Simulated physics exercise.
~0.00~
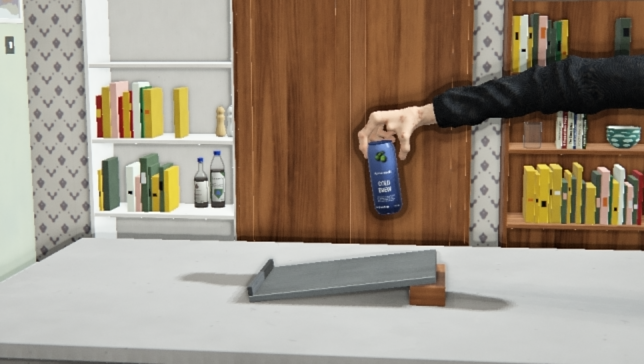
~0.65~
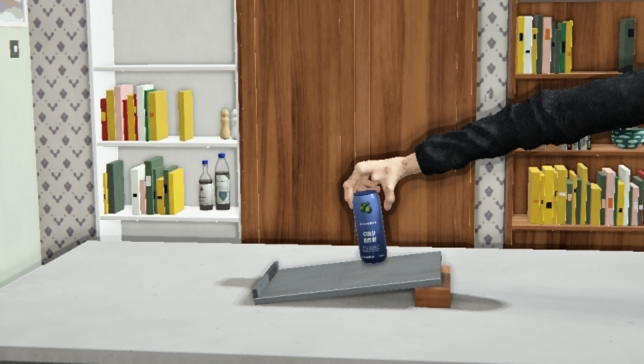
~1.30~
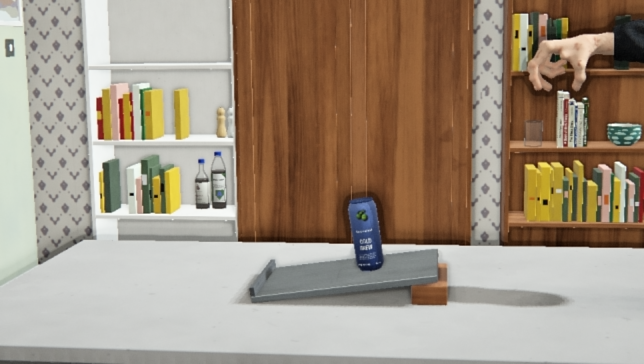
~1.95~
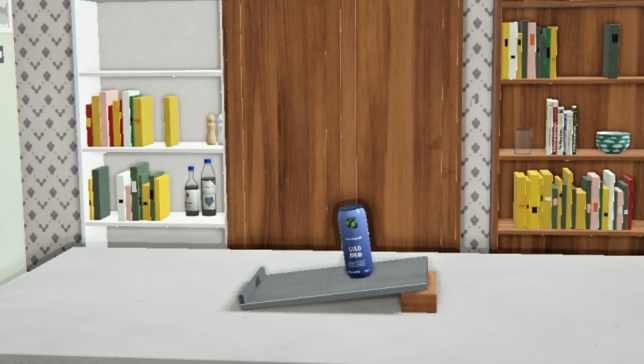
A hand in a dark sleeve reaches in from the right, holding a blue can above a grey board that rests on a brown block and slopes down to the left. The slightly swaying view looks across a pale tabletop toward a wooden panel, with bookshelves on both sides and patterned wallpaper between. The hand lowers the can onto the raised part of the board. It then lets go and draws back to the upper right, leaving the can leaning slightly. Finally, the hand is gone, and the can stays standing on the sloping board.
